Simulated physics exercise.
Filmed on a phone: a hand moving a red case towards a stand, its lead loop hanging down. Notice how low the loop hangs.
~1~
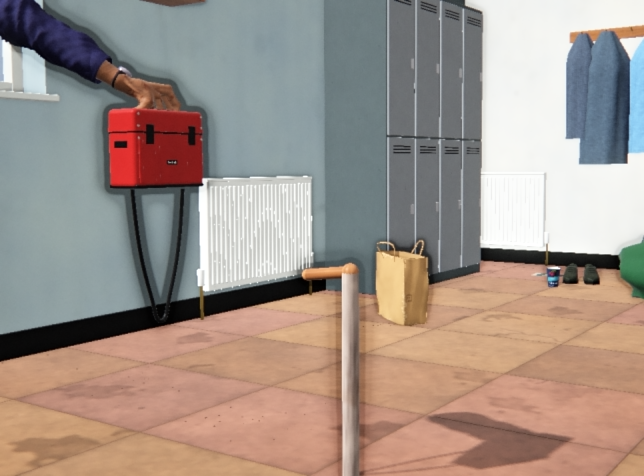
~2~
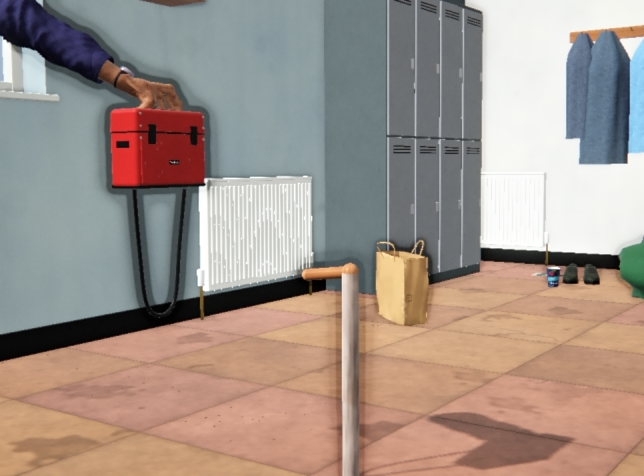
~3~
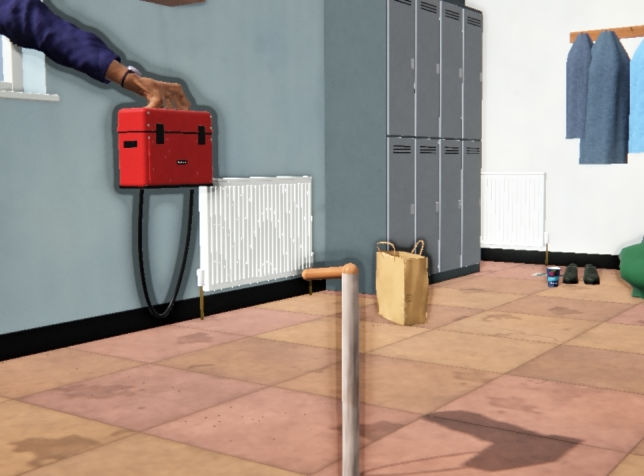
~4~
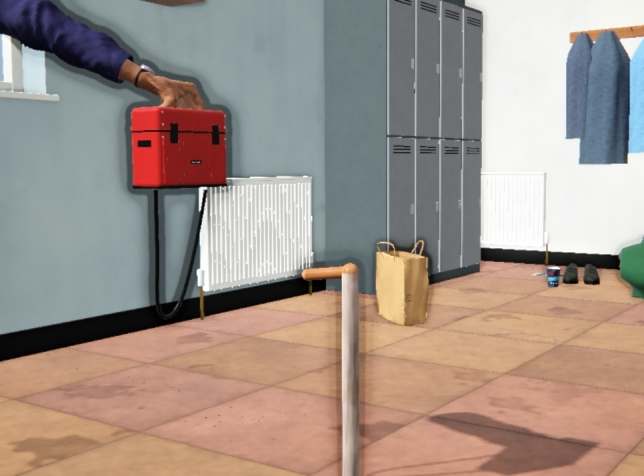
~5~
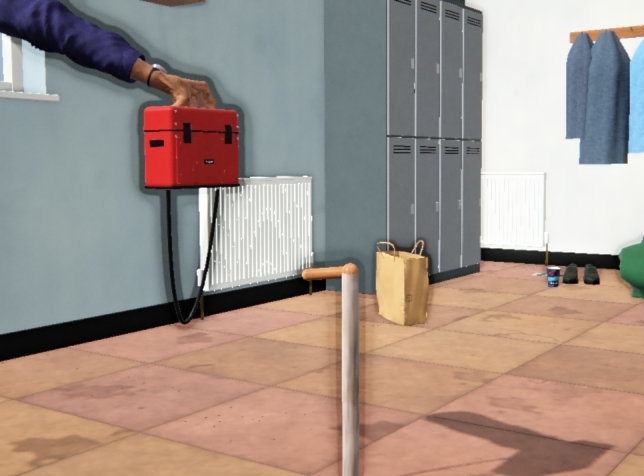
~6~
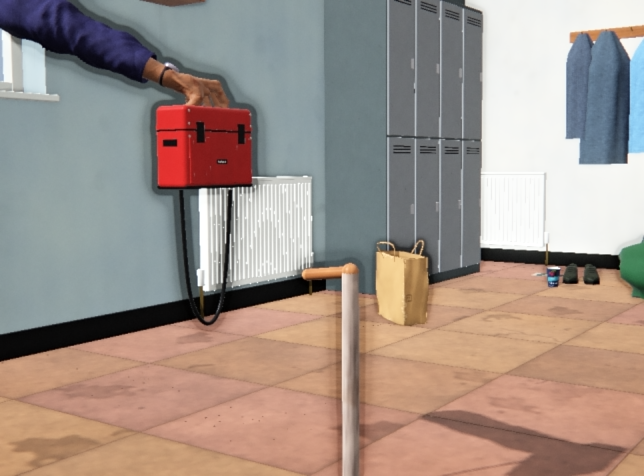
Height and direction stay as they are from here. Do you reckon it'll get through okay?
No, it catches.
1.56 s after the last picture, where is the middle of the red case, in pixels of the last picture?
Its middle lies at about (373, 144) in the last view.
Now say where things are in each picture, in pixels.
Red case (157, 149); hook tip (308, 275), in the first frame.
Red case (159, 149); bottom of the loop (163, 315), in the second frame.
Red case (167, 149), in the third frame.
Red case (181, 149); bottom of the loop (169, 316), in the fourth frame.
Red case (193, 148), in the fifth frame.
Red case (206, 148); bottom of the loop (211, 323); hook tip (308, 275); hook points towards it, loop hangs below the hook, in the sixth frame.
Then, 0.72 s later than the last view, case nearing the post near (277, 146).
Then, 1.56 s later than the last view, case over the post near (373, 144).
Finally, case past the post near (461, 142); loop tight round the post, hand stopped. The red case snags on the hook.
